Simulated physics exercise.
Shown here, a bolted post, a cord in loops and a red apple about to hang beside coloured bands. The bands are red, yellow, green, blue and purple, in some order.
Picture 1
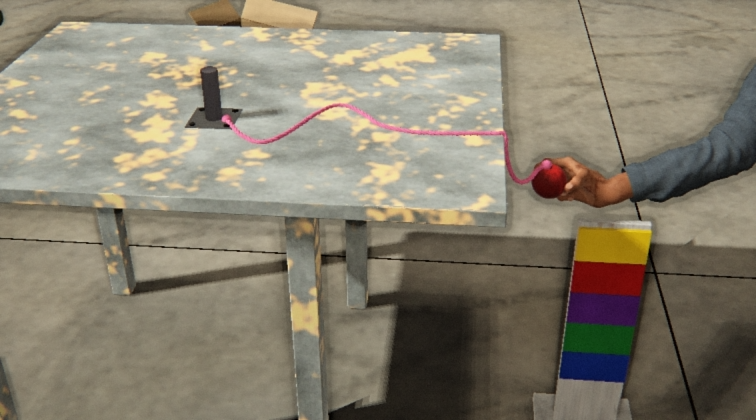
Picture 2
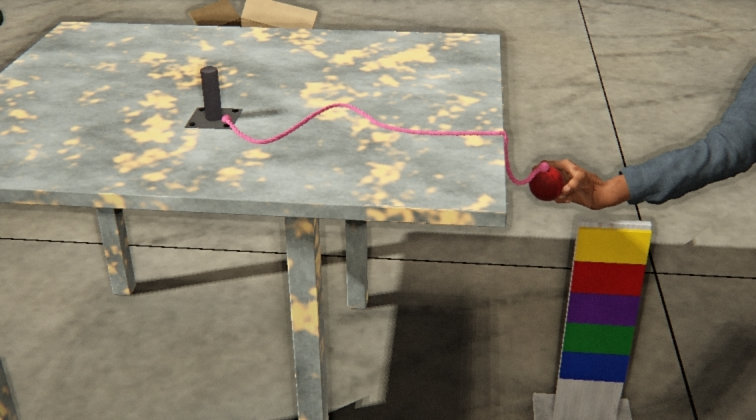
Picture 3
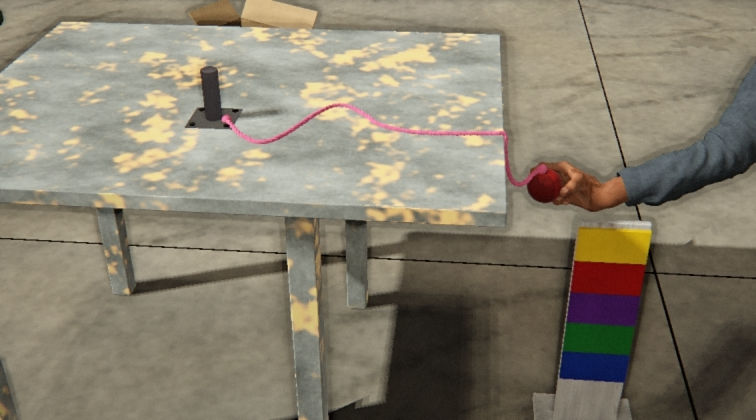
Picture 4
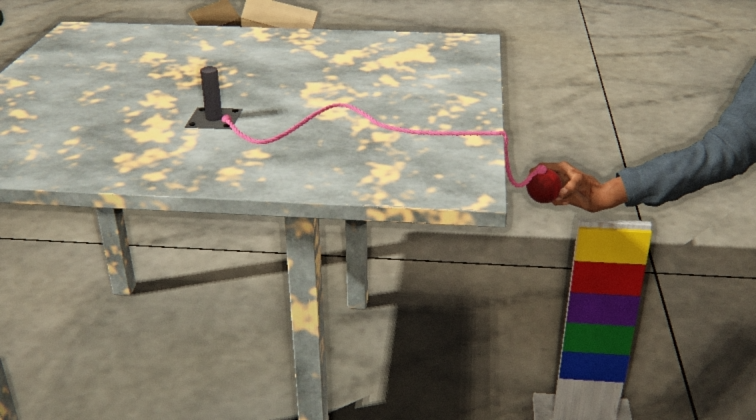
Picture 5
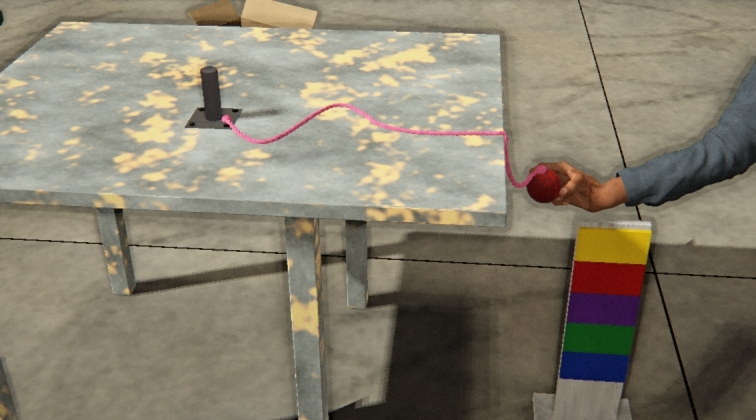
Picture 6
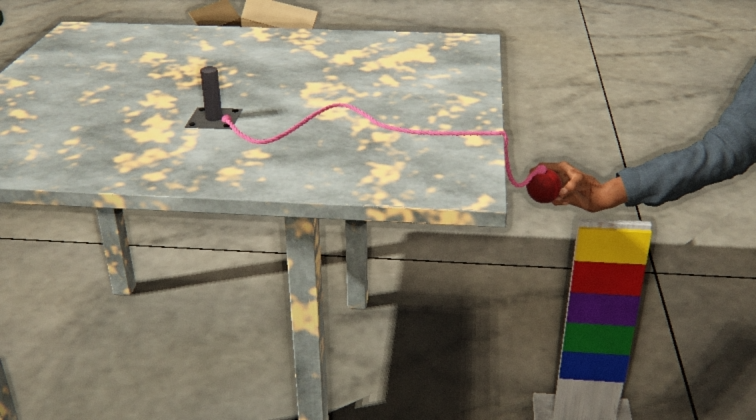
Beside a mottled table, a hand holds a corded red ball almost completely still.
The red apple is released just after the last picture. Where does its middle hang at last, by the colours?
Its middle rests at the purple band.
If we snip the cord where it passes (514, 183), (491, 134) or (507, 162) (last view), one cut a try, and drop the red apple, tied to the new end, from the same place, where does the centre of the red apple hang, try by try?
Try by try, around (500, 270), (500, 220) and (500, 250).
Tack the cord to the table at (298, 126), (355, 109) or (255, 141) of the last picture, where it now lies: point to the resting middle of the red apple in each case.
Try by try, around (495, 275), (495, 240) and (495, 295).
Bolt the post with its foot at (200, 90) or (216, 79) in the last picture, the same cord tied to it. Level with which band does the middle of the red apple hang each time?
It would be red; red.
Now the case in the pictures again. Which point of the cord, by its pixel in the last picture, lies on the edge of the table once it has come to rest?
Near (406, 131).
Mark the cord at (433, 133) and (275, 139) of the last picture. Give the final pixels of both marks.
About (503, 144), and the other about (311, 118).
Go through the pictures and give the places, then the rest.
The first frame shows red apple (549, 181); yellow (613, 247); red (608, 280); purple (603, 310); green (599, 340); blue (594, 368).
The second frame shows red apple (547, 184); cord through (242, 136) (301, 124) (360, 112) (426, 133) (505, 141).
The third frame shows red apple (544, 186).
The fourth frame shows red apple (544, 186); cord through (242, 136) (301, 124) (360, 112) (426, 133) (505, 141).
The fifth frame shows red apple (544, 186).
The sixth frame shows red apple (544, 186); cord through (242, 136) (301, 124) (360, 112) (426, 133) (505, 141).
A little later, apple near (514, 285); level with red.
Next, apple near (472, 282); level with purple.
When it is over, apple near (493, 291); level with purple. The purple one.
